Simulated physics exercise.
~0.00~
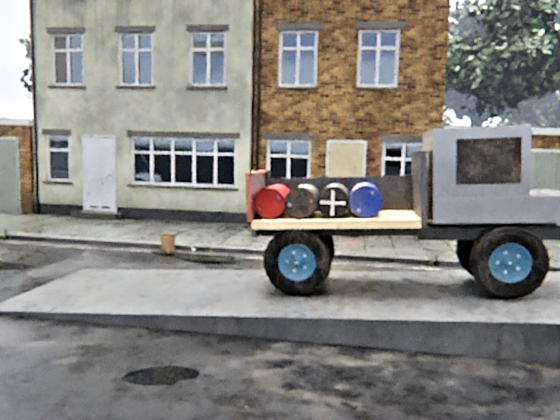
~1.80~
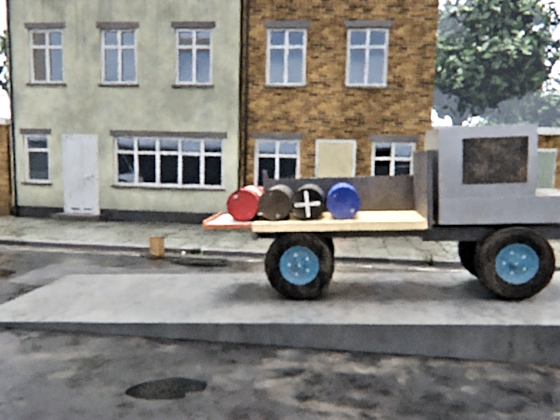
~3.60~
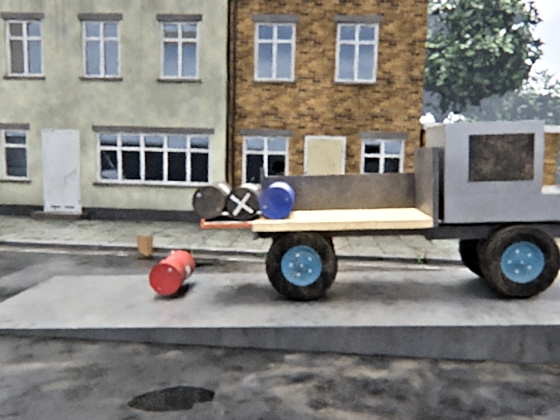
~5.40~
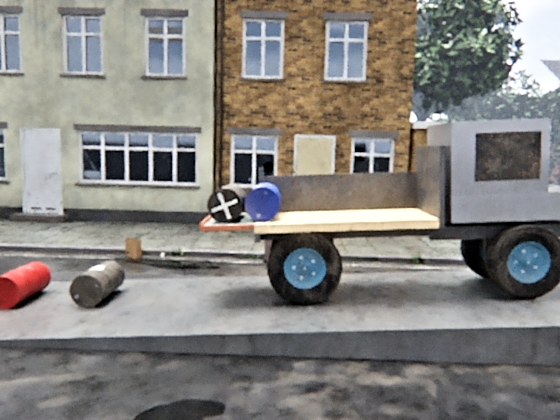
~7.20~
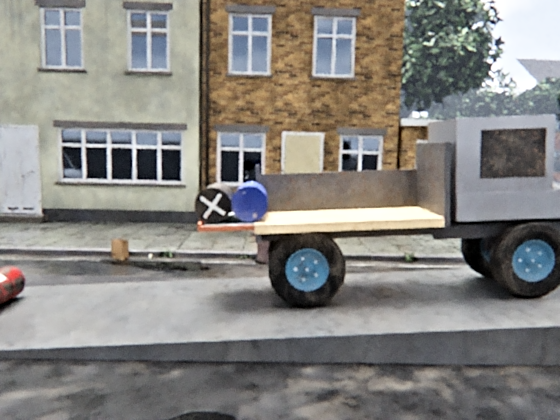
Four drums rolled left along the bed of a parked truck as its tailgate dropped open, and the red one fell off, followed by a dark one, both rolling away down the slope, while the white-crossed drum and the blue one stayed up at the tail end.
